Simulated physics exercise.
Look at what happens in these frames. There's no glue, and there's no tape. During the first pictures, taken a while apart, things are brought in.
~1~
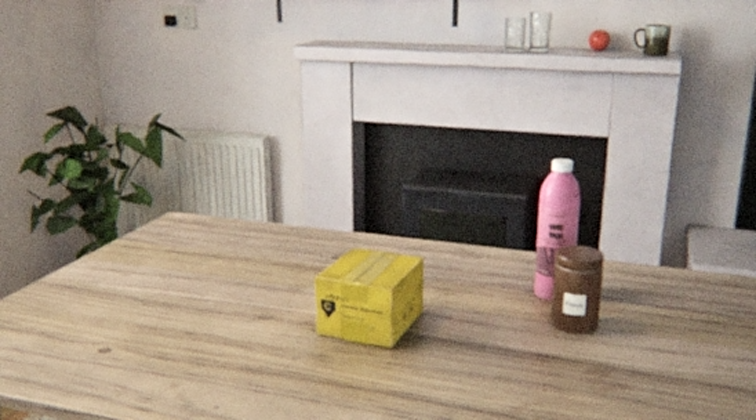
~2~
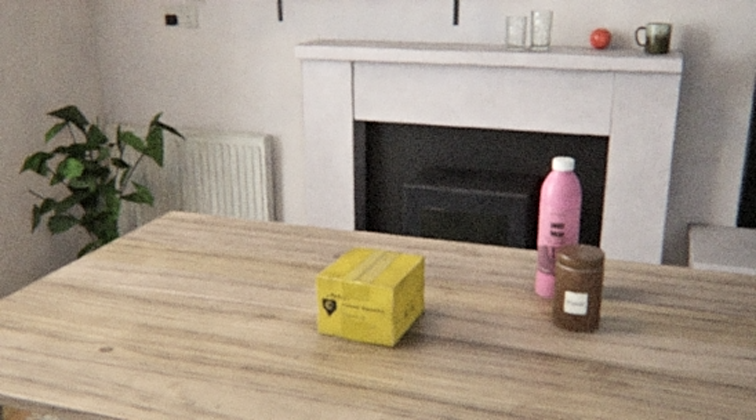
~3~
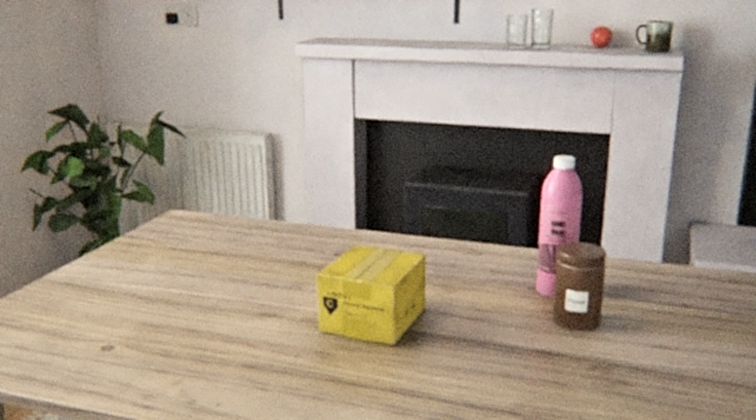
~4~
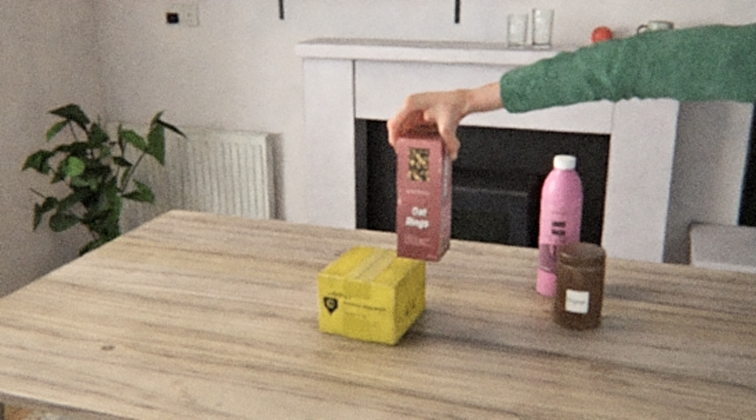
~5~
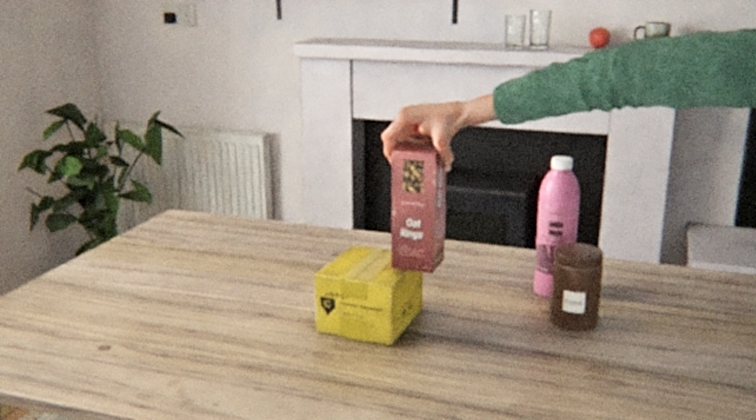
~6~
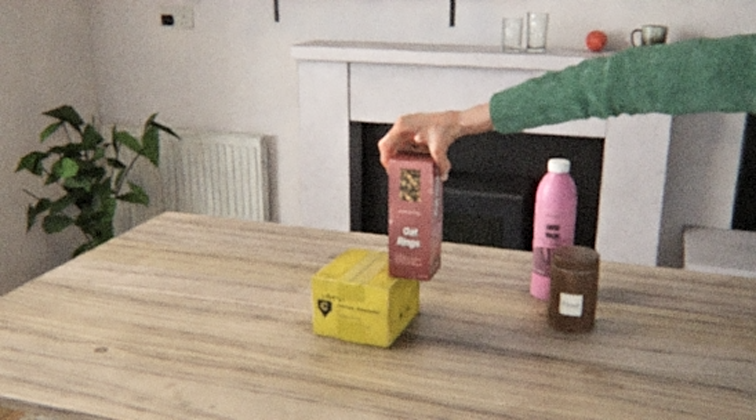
On a wooden table in a room with a white fireplace, a yellow box sits left of a pink bottle and a brown jar, all still. A green-sleeved arm then reaches in from the right, holding a red carton by its top, and lowers it slightly behind the yellow box.
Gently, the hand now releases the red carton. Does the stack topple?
Most likely the pile cannot bear the load.
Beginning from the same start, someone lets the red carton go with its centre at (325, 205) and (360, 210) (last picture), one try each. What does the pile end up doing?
It caves in the first time and survives the second time.
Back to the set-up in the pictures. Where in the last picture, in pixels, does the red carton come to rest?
Near (527, 331).
Then, 0.40 s on from there, red carton now fallen.
Then, 0.50 s on from there, things are still on the move.
Then, 0.60 s on from there, as before.
Then, 1.20 s on from there, nothing new.
In the end, fallen, red carton; the other 3 unmoved. At the end, from the last picture's camera, red carton near (527, 330). The pile comes apart.
